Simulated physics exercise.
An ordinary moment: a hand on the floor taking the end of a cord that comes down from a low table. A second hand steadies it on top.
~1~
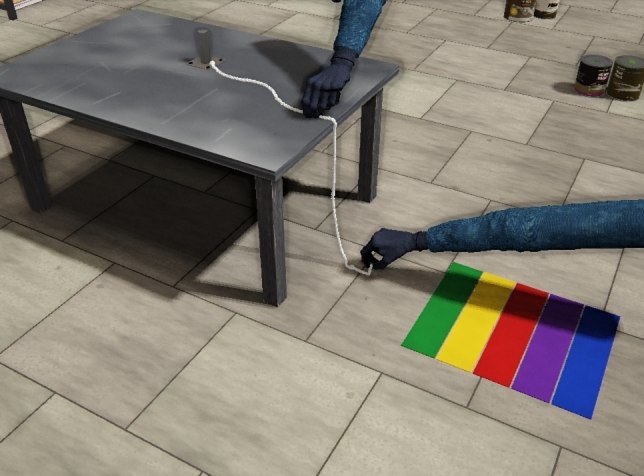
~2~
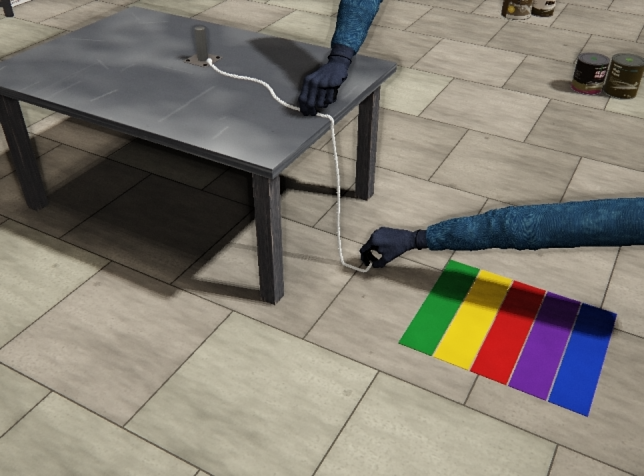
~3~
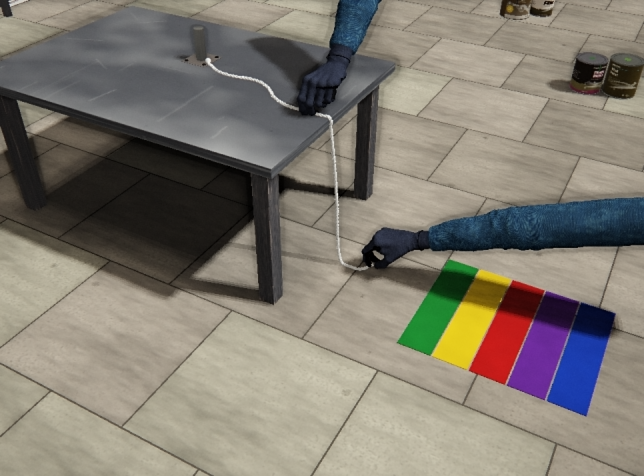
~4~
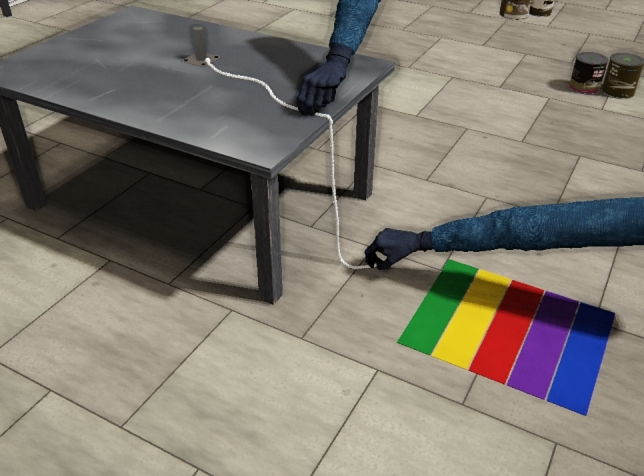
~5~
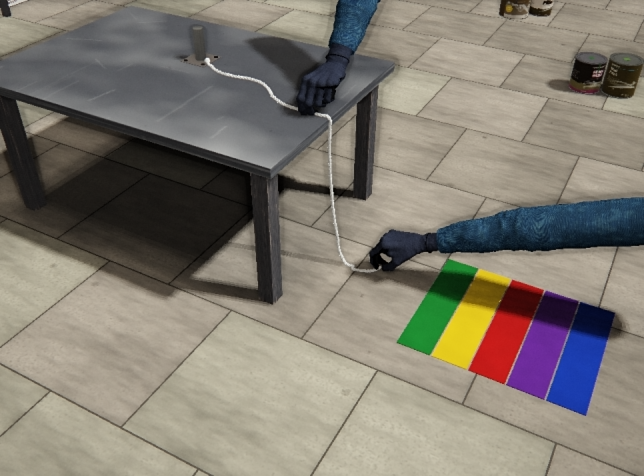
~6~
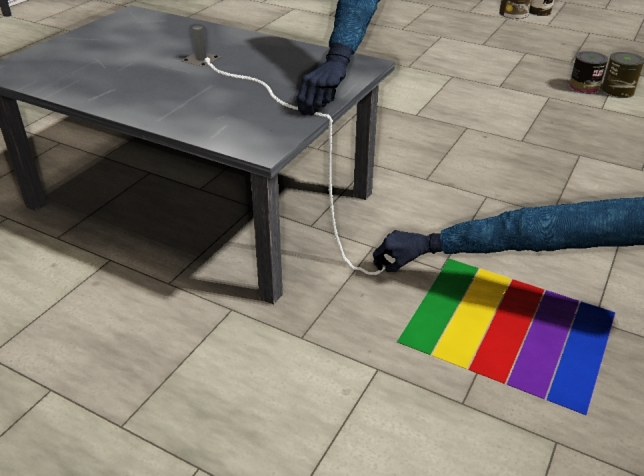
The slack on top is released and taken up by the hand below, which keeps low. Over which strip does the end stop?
Over yellow.
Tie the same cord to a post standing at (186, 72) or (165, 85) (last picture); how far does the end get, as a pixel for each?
Near (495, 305) and (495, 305).
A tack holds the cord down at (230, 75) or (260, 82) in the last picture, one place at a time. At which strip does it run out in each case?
It would be yellow; yellow.
Soon after, end near (425, 282); short of the strips.
After that, end near (458, 293); over green.
At the stop, end near (478, 300); over yellow. The end stops over the yellow strip.
